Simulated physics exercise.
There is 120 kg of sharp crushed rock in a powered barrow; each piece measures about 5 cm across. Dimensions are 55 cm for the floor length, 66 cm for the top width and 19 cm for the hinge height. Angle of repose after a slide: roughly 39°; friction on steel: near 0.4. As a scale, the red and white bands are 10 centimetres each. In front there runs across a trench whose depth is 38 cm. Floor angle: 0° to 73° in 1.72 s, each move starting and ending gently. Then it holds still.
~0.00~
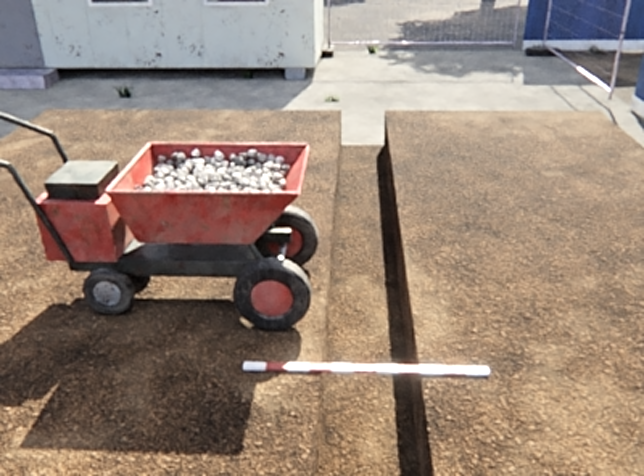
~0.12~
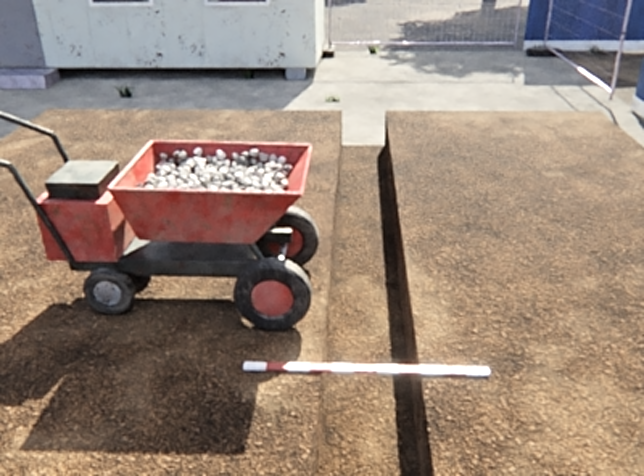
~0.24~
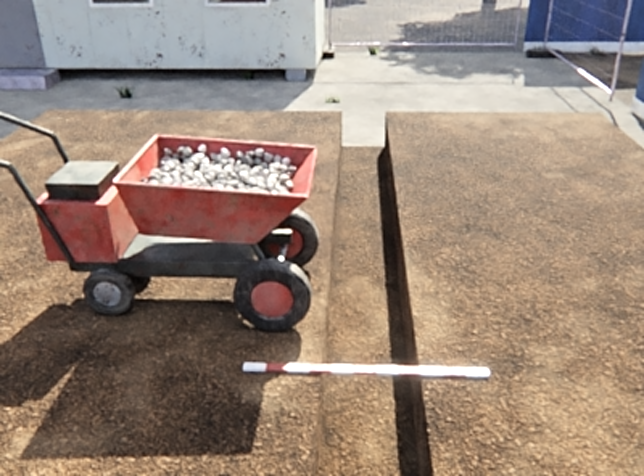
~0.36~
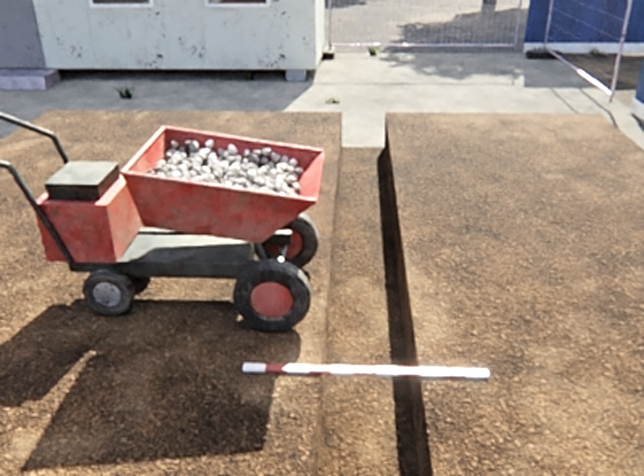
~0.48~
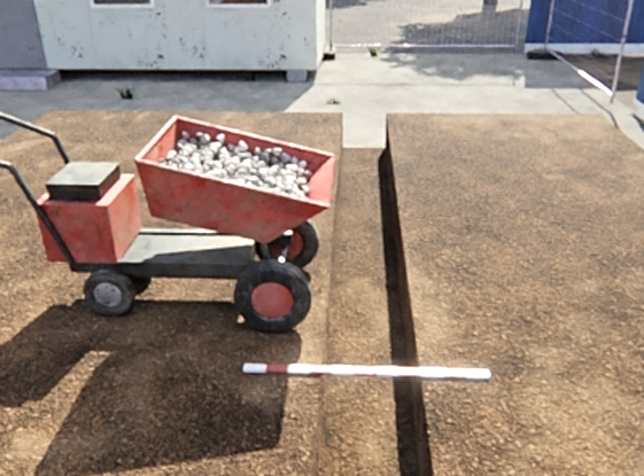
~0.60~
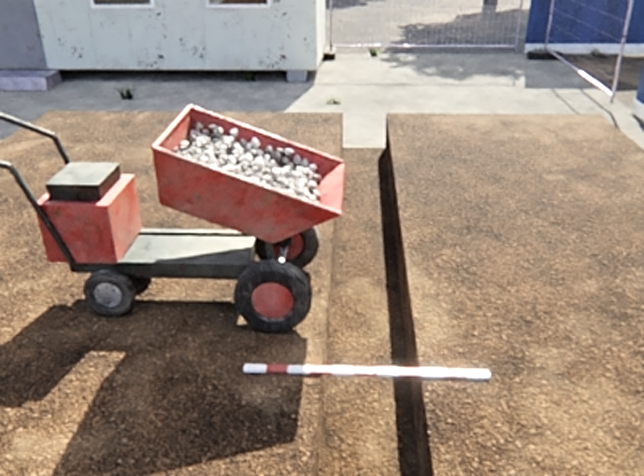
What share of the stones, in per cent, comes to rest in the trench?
About 56 per cent of the stones finish in the trench.
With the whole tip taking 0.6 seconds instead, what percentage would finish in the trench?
30 per cent.
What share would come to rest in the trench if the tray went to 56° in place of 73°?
It comes out at about 15 percent.
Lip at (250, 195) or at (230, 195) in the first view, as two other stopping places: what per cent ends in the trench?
First place roughly 95%, second roughly 100%.
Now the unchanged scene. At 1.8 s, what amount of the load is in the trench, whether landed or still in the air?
About 10%.
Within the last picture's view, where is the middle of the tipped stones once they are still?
Around (404, 335).
After 1.3 s the floor is at 62°; 100 % in the tray; the foremost stones are at (382, 248).
After 1.8 s the floor is at 73°; 62 % in the tray, 11 % in the trench, 28 % past the trench; the foremost stones are at (477, 299).
After 2.2 s the floor is at 73°; 28 % in the tray, 26 % in the trench, 45 % past the trench; the foremost stones are at (540, 306).
After 4.1 s the floor is at 73°; 0 % in the tray, 56 % in the trench, 44 % past the trench; the foremost stones are at (549, 305).
